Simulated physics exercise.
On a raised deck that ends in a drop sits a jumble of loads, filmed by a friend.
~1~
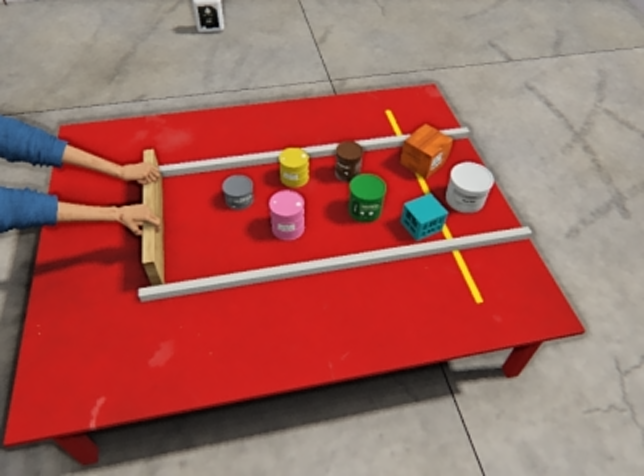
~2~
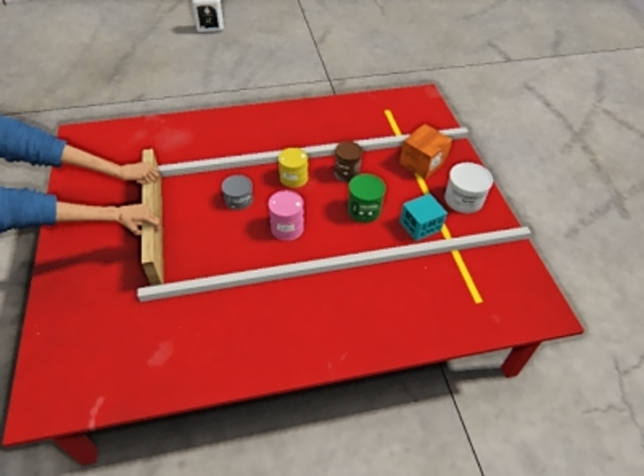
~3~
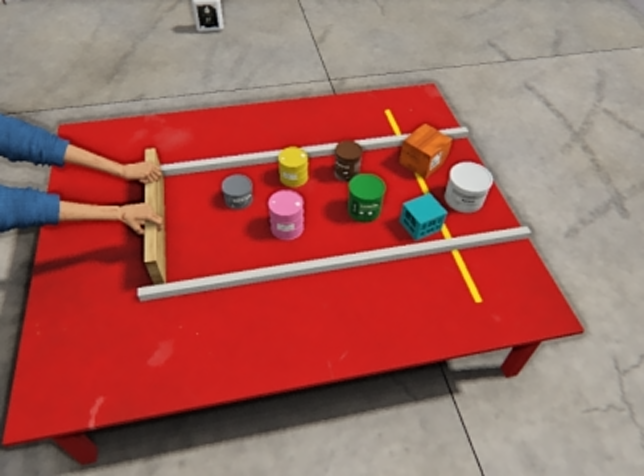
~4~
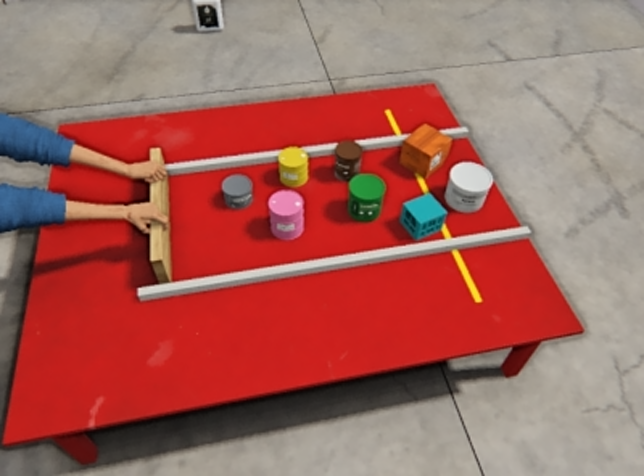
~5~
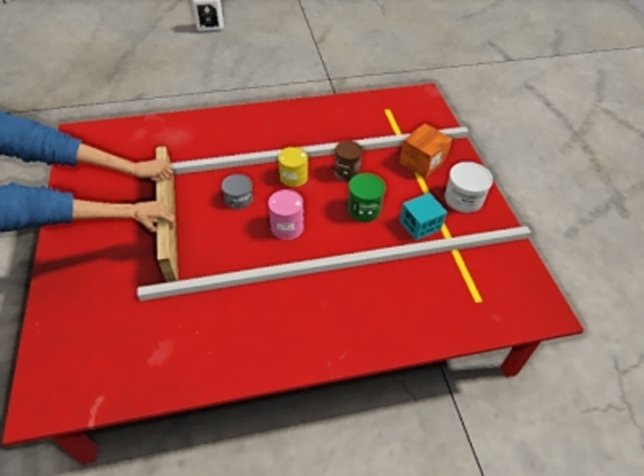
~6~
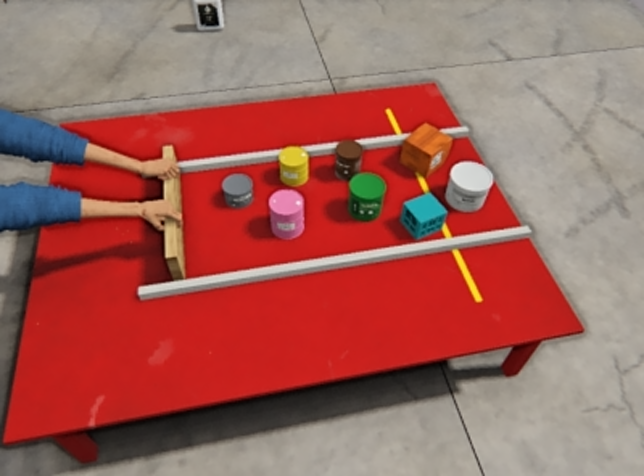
Two hands slide a wooden plank slightly right between rails toward still containers on a red table.
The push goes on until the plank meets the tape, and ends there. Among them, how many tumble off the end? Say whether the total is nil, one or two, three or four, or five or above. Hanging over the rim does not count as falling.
Count: Nil.
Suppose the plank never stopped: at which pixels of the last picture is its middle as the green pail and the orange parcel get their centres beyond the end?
Middle approx. at (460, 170), then approx. at (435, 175).
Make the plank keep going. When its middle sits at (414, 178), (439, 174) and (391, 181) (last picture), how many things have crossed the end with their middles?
Per position: 0 / 1 / 0.
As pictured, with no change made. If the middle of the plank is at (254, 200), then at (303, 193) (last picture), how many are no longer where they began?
So 1, and at the other place 3.
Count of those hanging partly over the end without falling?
The count is 2.
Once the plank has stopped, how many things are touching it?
4 of them.
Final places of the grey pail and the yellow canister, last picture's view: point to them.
In the last picture, roughly (435, 171) and (424, 145).
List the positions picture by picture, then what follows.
In the first picture, white pail (468, 188); orange parcel (426, 152); turquoise crate (424, 217); plank (154, 215); tape (427, 191).
In the second picture, orange parcel (425, 152); pink canister (287, 216).
In the third picture, turquoise crate (423, 217); grey pail (238, 192).
In the fourth picture, white pail (468, 188); plank (160, 214).
In the fifth picture, orange parcel (425, 151); yellow canister (293, 167).
In the sixth picture, white pail (468, 187); orange parcel (426, 150); turquoise crate (423, 216); plank (174, 211); tape (426, 190).
A little later, none off yet; white pail at rest near (468, 187); orange parcel at rest near (426, 150); turquoise crate at rest near (423, 216).
When it is over, the number that fall off is zero.
